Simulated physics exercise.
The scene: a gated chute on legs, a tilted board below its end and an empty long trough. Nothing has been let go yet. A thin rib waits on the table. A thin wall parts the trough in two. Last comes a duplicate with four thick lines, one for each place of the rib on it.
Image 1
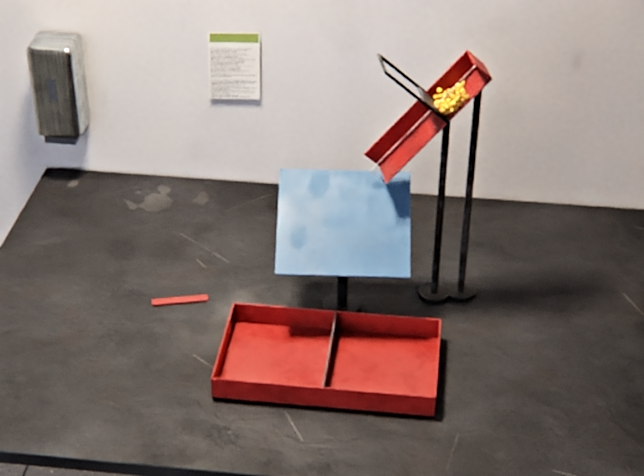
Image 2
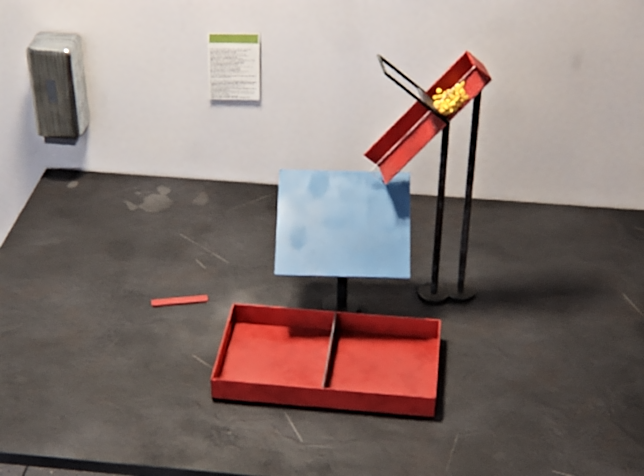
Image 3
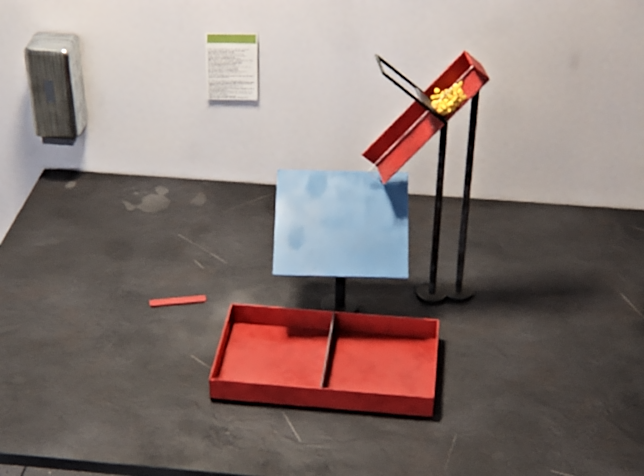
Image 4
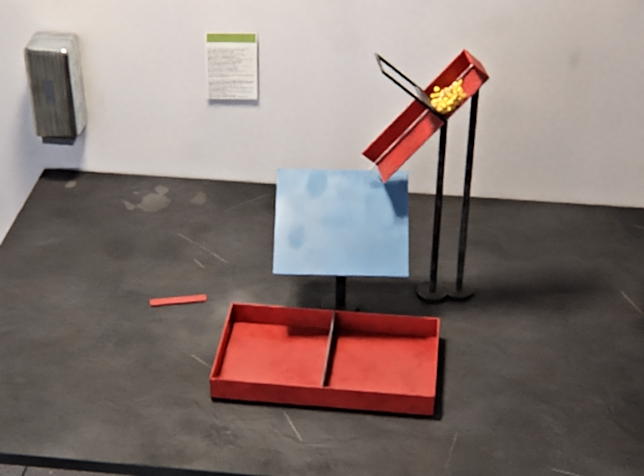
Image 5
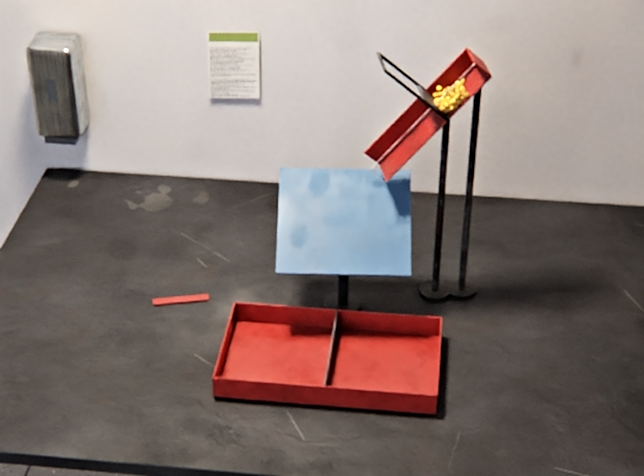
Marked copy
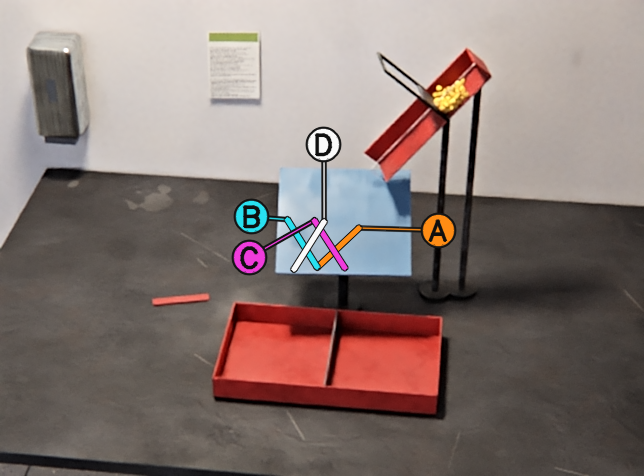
Nothing moves as yellow balls sit behind the gate of a sloping red chute.
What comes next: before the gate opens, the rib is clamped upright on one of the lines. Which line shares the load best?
It is B.
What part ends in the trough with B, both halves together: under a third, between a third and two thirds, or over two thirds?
Over two thirds.
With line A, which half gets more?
The left half.
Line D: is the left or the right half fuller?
More lands on the left.
On the marked copy, line A from (359, 228) to (317, 267); line B from (287, 219) to (317, 267); line C from (314, 220) to (344, 267); line D from (324, 221) to (293, 269).
With A, of what is caught, nearly all in the left half, a small part in the right.
With B, of what is caught, about half in the left half, about half in the right.
With C, of what is caught, a small part in the left half, nearly all in the right.
With D, of what is caught, most in the left half, a small part in the right.
